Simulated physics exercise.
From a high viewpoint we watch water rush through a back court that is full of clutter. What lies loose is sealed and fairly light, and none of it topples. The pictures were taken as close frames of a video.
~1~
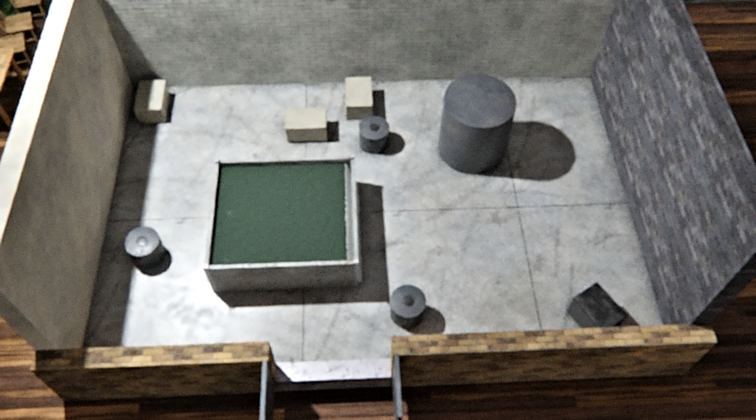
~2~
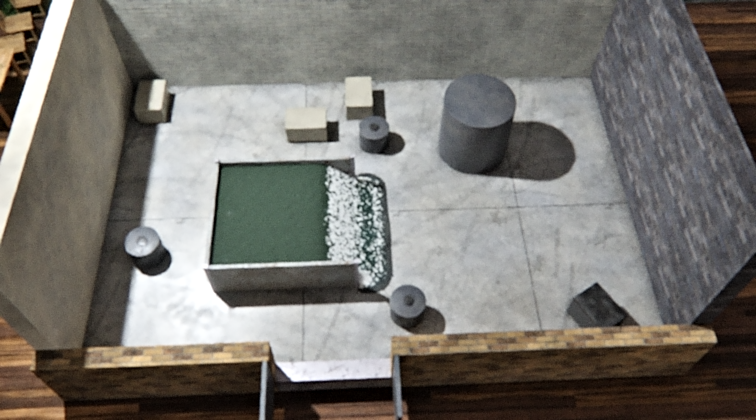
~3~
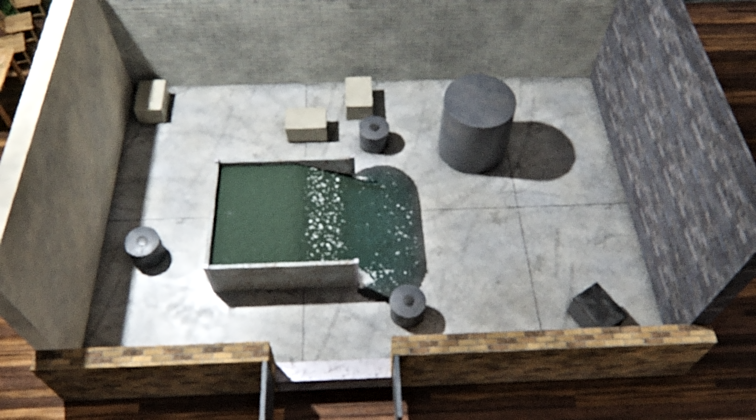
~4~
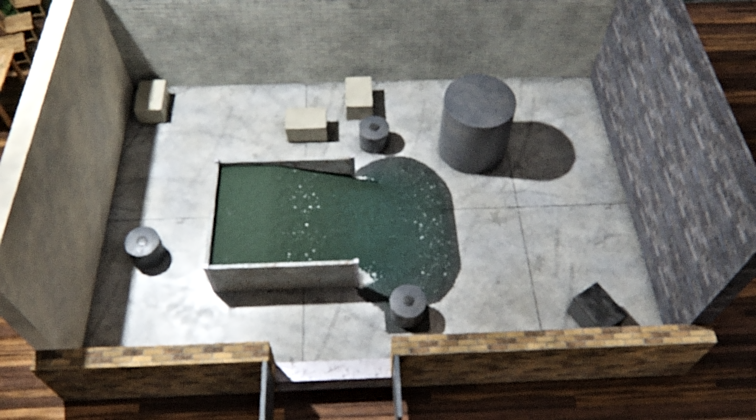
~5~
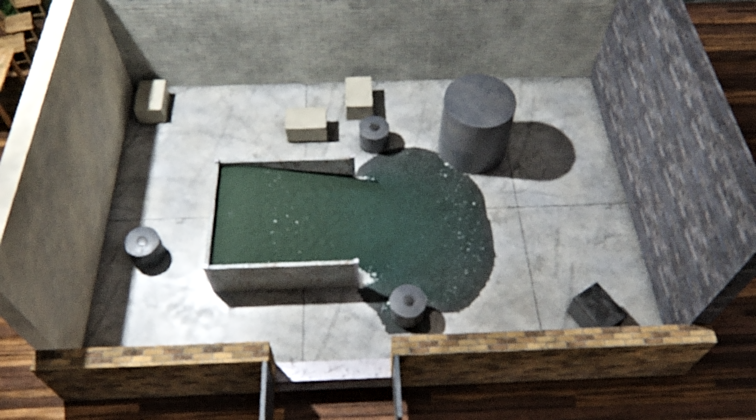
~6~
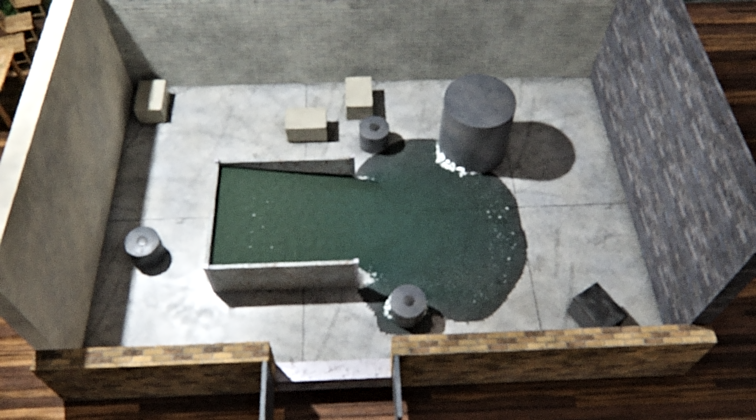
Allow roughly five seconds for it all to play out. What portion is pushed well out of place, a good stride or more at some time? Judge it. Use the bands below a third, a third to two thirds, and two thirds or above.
It falls below a third.
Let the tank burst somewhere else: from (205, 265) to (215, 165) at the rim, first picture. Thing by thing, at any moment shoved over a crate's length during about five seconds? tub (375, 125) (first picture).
It didn't get there, in my view.
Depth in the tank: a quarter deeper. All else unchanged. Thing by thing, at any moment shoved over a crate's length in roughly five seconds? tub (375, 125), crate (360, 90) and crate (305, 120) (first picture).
In the order you named them: Stayed within the threshold, stayed within the threshold, stayed within the threshold.
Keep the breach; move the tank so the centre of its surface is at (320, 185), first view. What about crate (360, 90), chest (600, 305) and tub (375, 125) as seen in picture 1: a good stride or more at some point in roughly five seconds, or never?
Short of it, covered the distance, short of it.
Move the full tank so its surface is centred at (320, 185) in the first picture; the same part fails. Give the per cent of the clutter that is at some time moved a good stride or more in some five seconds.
About 30 per cent.
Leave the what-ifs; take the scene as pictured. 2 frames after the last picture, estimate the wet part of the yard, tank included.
Estimate: Close to 35 in a hundred.
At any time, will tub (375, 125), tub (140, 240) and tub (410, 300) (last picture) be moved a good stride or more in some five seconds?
Well, in the order you gave them, the first stayed under the mark, the second stayed under the mark, and the third stayed under the mark.
A moment on, 0 of 7 are well off their spots; 0 afloat.
Next, 1 of 7 are well off their spots; 1 afloat.
Later, 0 of 7 are well off their spots; 1 afloat.
In the end, 0 of 7 are well off their spots, and 1 have been at some point; 1 afloat.
